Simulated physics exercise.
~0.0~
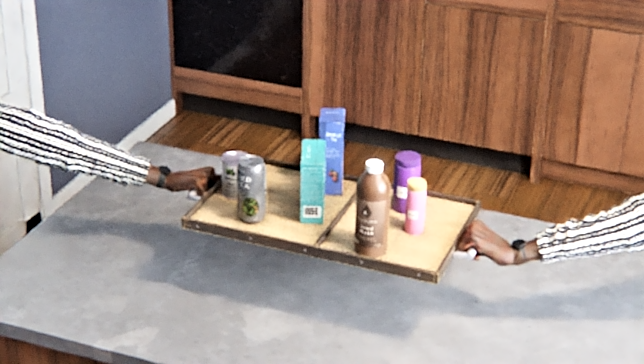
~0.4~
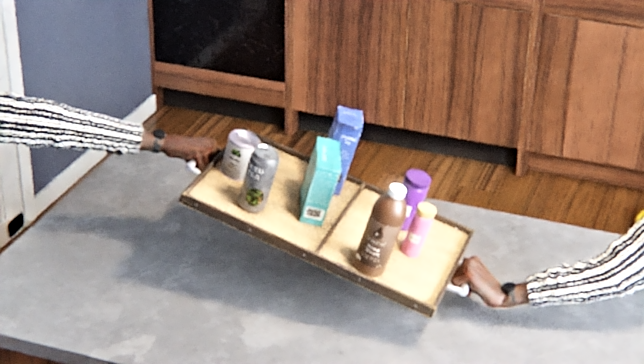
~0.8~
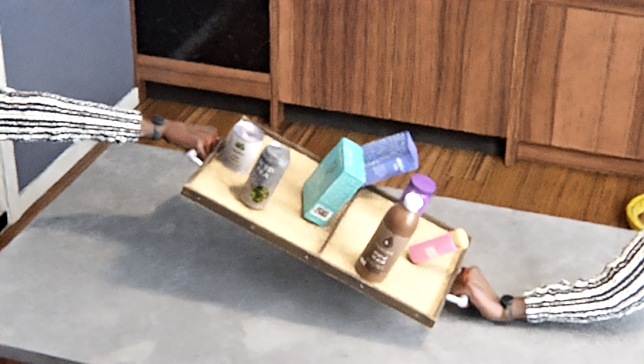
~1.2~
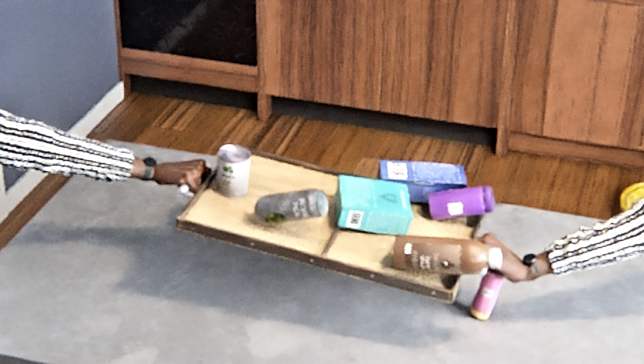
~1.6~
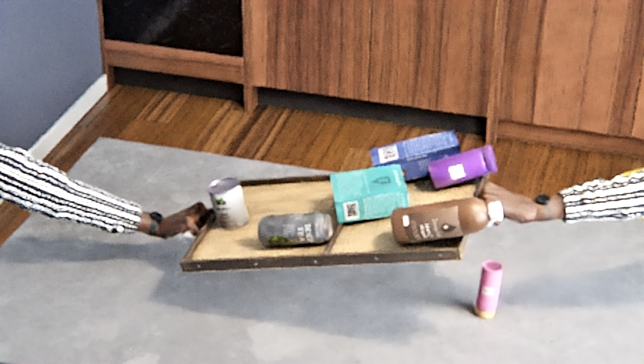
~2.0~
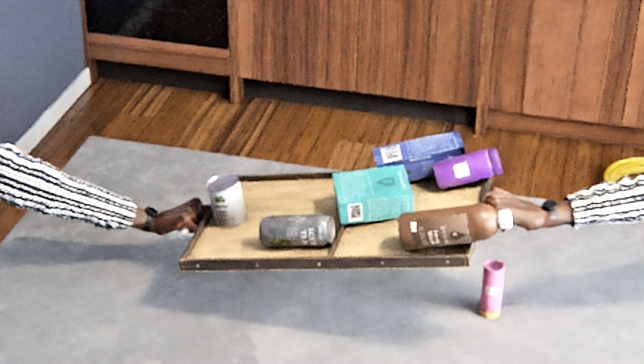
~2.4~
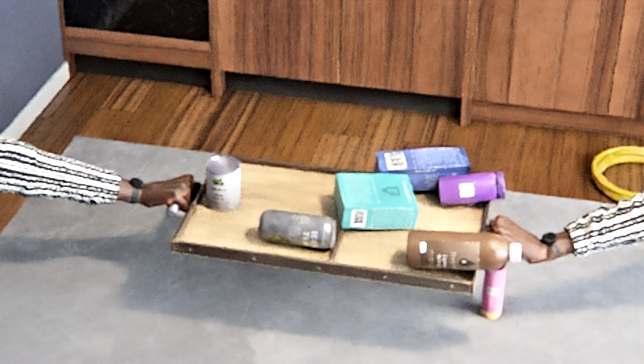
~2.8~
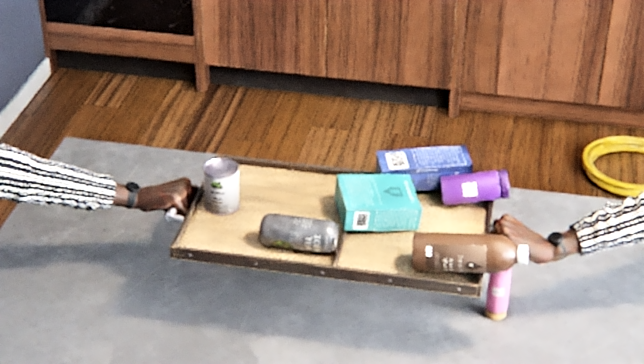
A loaded wooden tray held by two hands tipped steeply down to the right, toppling most of its cans, bottles and boxes and dropping a pink container onto the grey surface, then swung back and levelled with only the white tin upright.
